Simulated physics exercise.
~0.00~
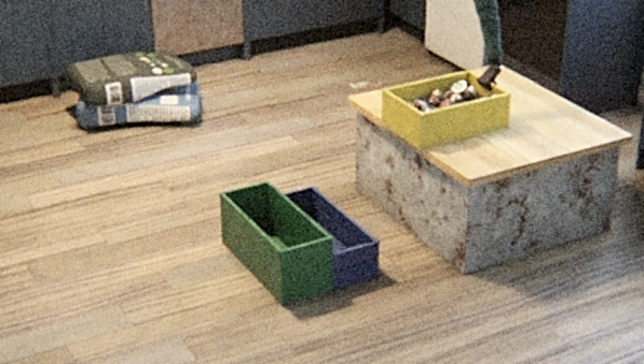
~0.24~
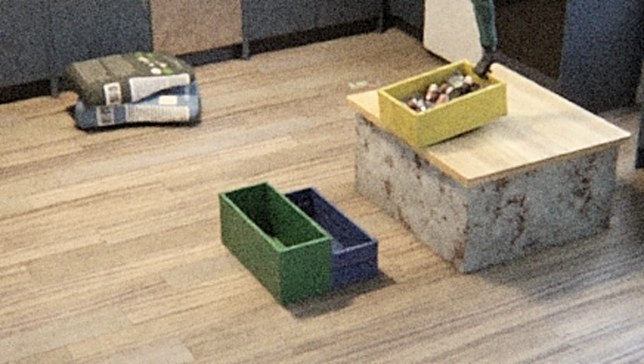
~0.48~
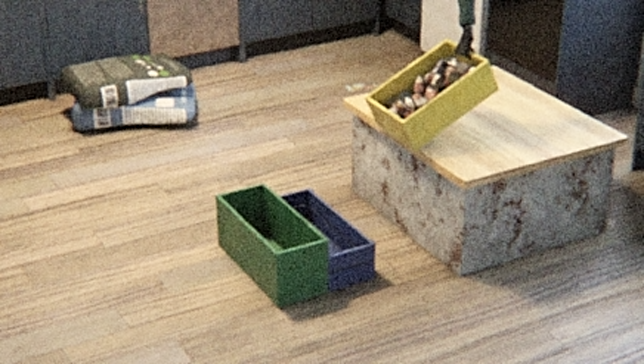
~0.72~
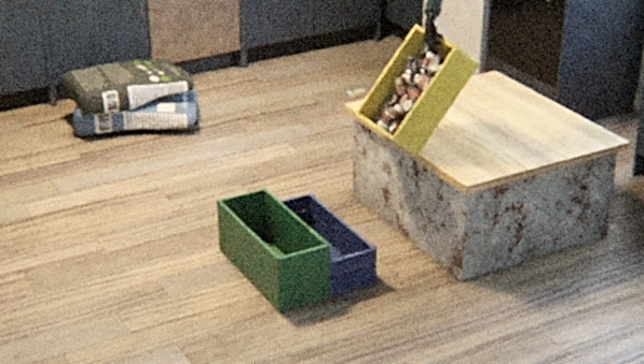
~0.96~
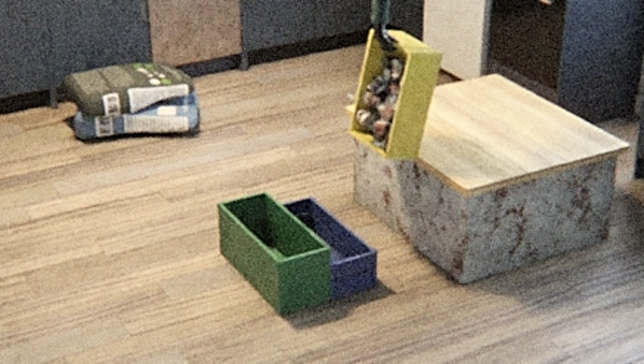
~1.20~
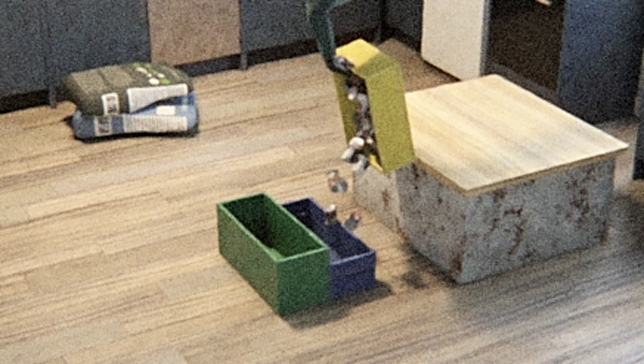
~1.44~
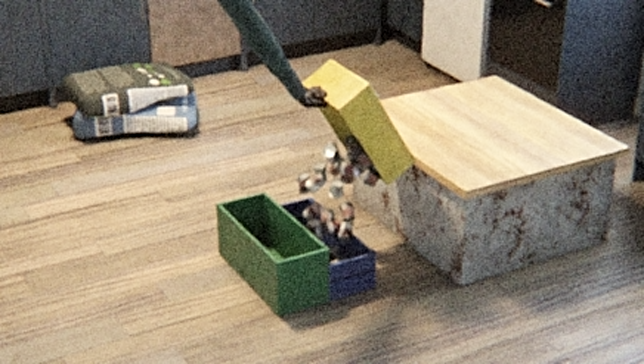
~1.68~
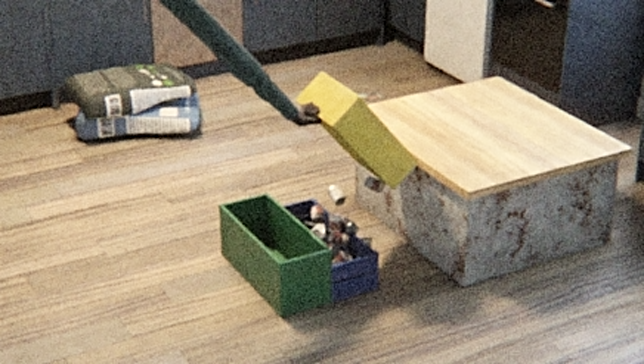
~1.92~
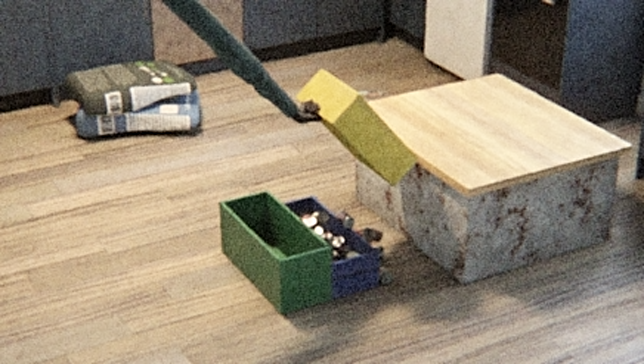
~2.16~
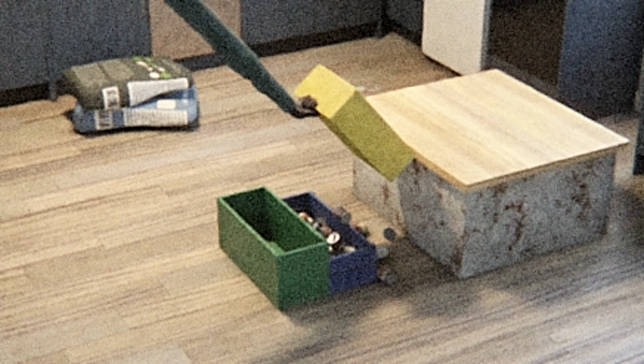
The clip shows a dark arm tilting a yellow crate of small tins off a bench until they tumble toward a blue tote beside a green one on the floor; most land in the blue tote, a few lie on the floor near the bench, and the crate stays tipped.
